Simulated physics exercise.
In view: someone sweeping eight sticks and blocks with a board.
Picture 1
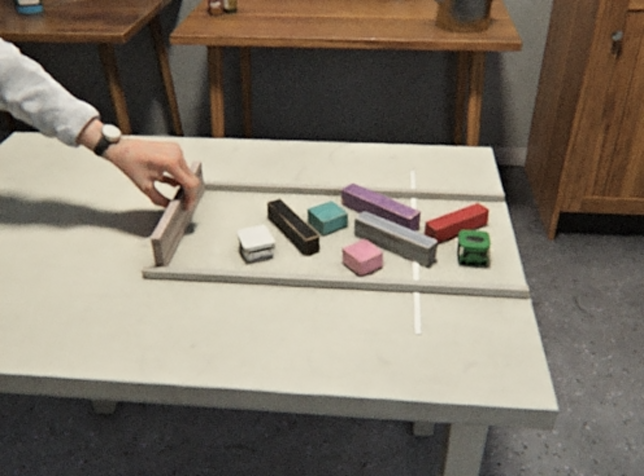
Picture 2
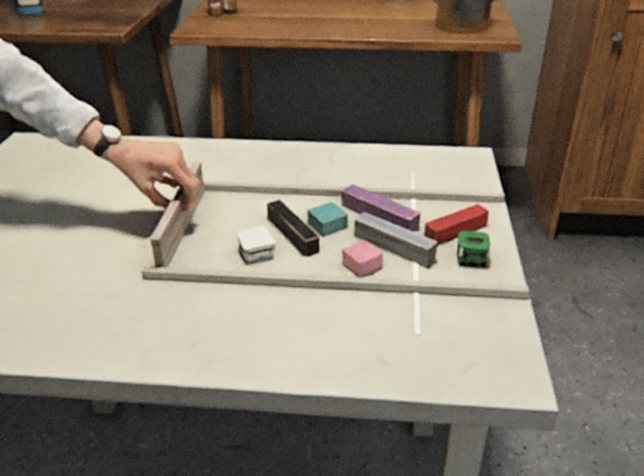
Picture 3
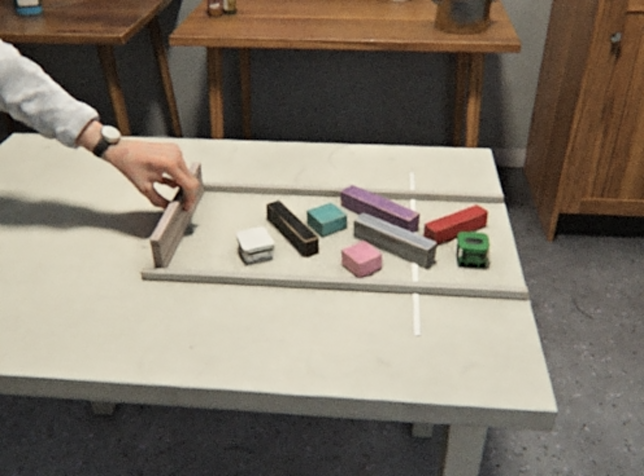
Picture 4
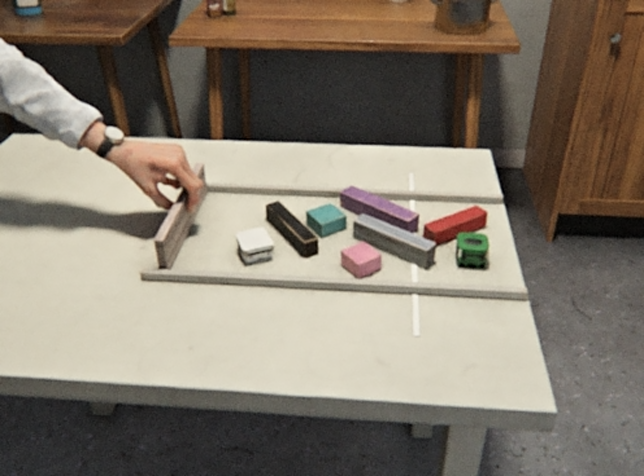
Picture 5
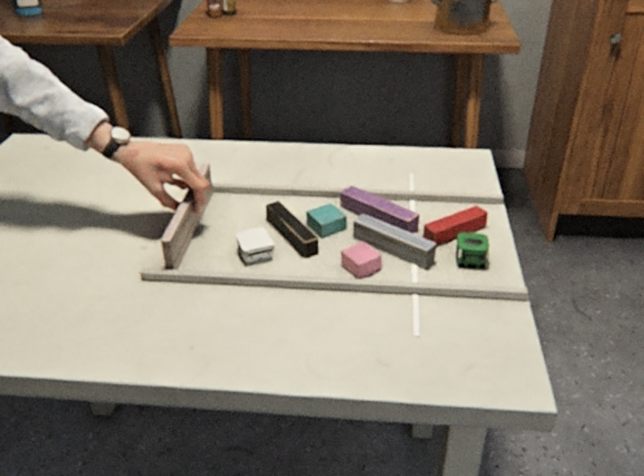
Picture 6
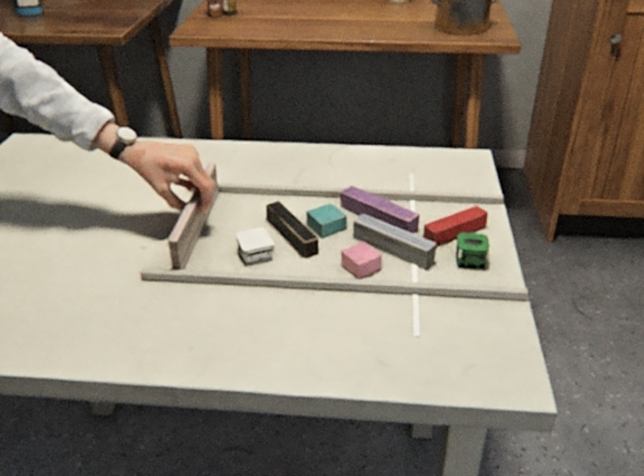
A hand slides an upright board slightly right toward colourful blocks lying still on a table.
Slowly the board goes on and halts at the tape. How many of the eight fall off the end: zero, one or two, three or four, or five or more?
Here the number that fall off is zero.
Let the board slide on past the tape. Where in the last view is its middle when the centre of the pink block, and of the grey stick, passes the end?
Near (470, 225) and (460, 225).
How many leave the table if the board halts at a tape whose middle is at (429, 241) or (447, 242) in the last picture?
Try by try, 0 and 2.
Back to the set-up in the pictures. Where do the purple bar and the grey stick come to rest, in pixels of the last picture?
Near (455, 200) and (470, 245).
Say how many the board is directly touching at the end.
The number is 3.
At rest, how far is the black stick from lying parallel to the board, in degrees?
Some 25 degrees.
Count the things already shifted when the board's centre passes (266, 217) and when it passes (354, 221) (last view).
At the one place 2, at the other 6.
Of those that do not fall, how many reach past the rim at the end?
The number is 1.
Early on, none off yet; green case at rest near (472, 251); red stick at rest near (456, 225); grey stick at rest near (393, 240).
A while later, none off yet; green case at rest near (472, 251); red stick at rest near (456, 225); grey stick moving near (400, 242).
Further along, none off yet; green case at rest near (475, 250); red stick travelled a little near (466, 224); grey stick travelled a little near (440, 245).
Finally, the number that fall off is zero.
